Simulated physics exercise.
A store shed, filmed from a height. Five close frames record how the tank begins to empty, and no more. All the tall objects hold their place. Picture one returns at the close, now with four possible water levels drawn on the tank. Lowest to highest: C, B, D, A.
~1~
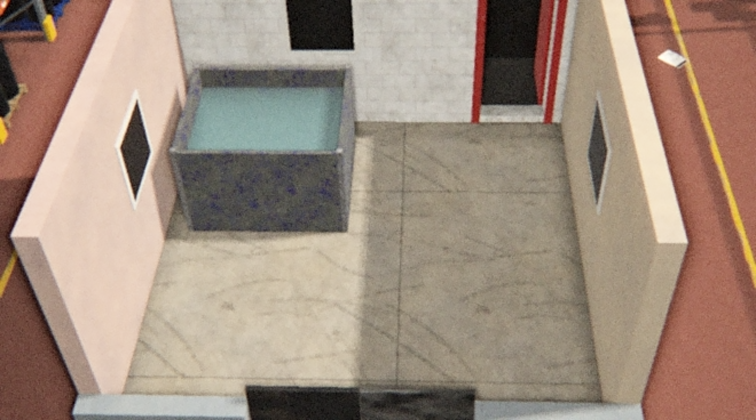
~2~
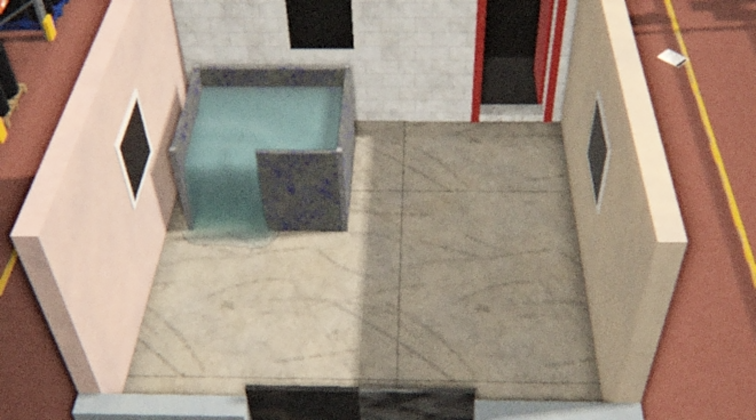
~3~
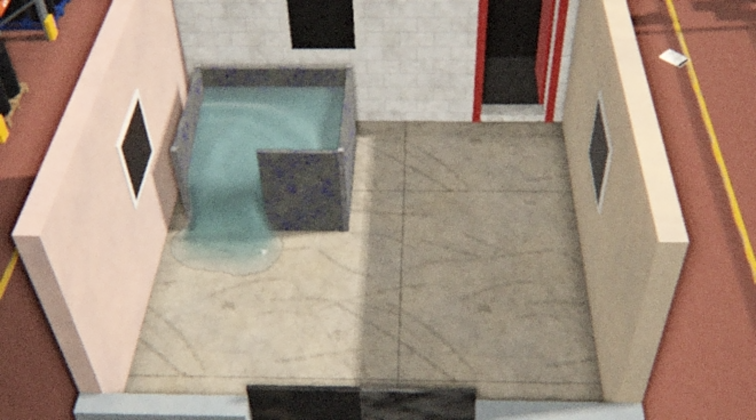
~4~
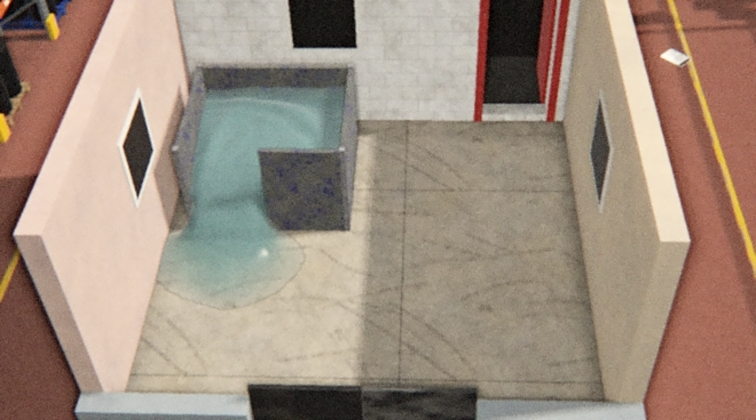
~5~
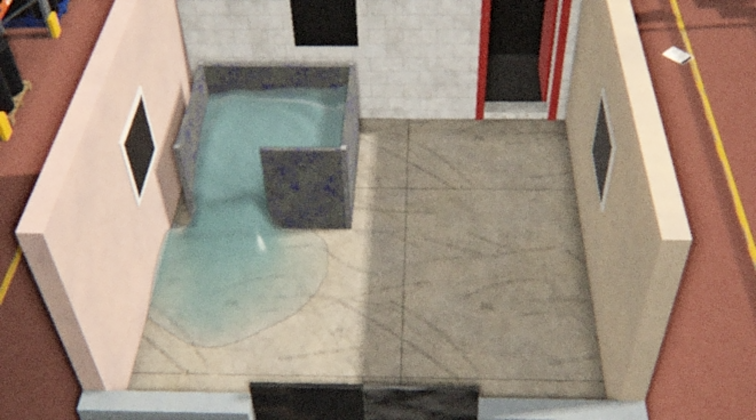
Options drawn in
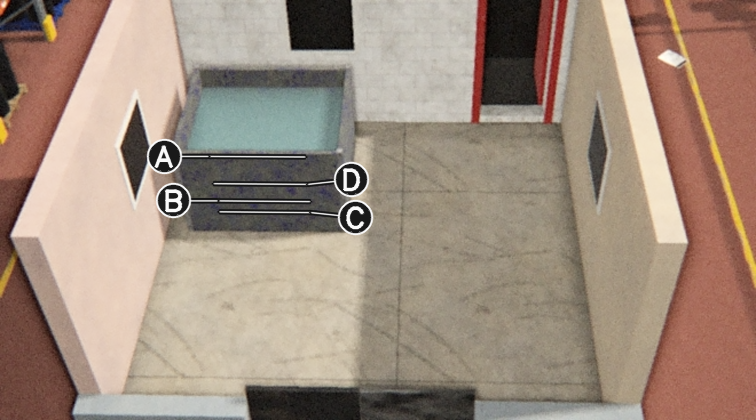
In the video, water rests in a grey tank inside a roofless shed seen from above, then the left part of the tank's front opens and water pours out, spreading forward across the left side of the concrete floor.
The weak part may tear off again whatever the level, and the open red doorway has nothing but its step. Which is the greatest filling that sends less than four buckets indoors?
It is B.
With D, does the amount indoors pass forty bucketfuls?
No, less.
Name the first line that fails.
D it is.
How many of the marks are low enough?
Two of them.
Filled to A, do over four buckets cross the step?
Yes.
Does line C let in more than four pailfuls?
No, not at all.
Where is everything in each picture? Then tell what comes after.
Water in the tank at rest, its middle at (267, 125); foot of the red doorway at (511, 122); shut gate at (360, 396), in the first picture.
Front seen at (269, 238), 1 % of the ground wet, in the second picture.
Front seen at (266, 263), 4 % of the ground wet, in the third picture.
Front seen at (230, 303), 8 % of the ground wet, in the fourth picture.
Front seen at (194, 337), 13 % of the ground wet, in the fifth picture.
On the marked copy, A at (256, 156); B at (263, 201); C at (265, 212); D at (260, 184); from the bottom up C, B, D, A.
With A, dozens of bucketfuls pour in.
With B, a bucket or two gets in.
With C, nothing gets over.
With D, some 15 bucketfuls get in.
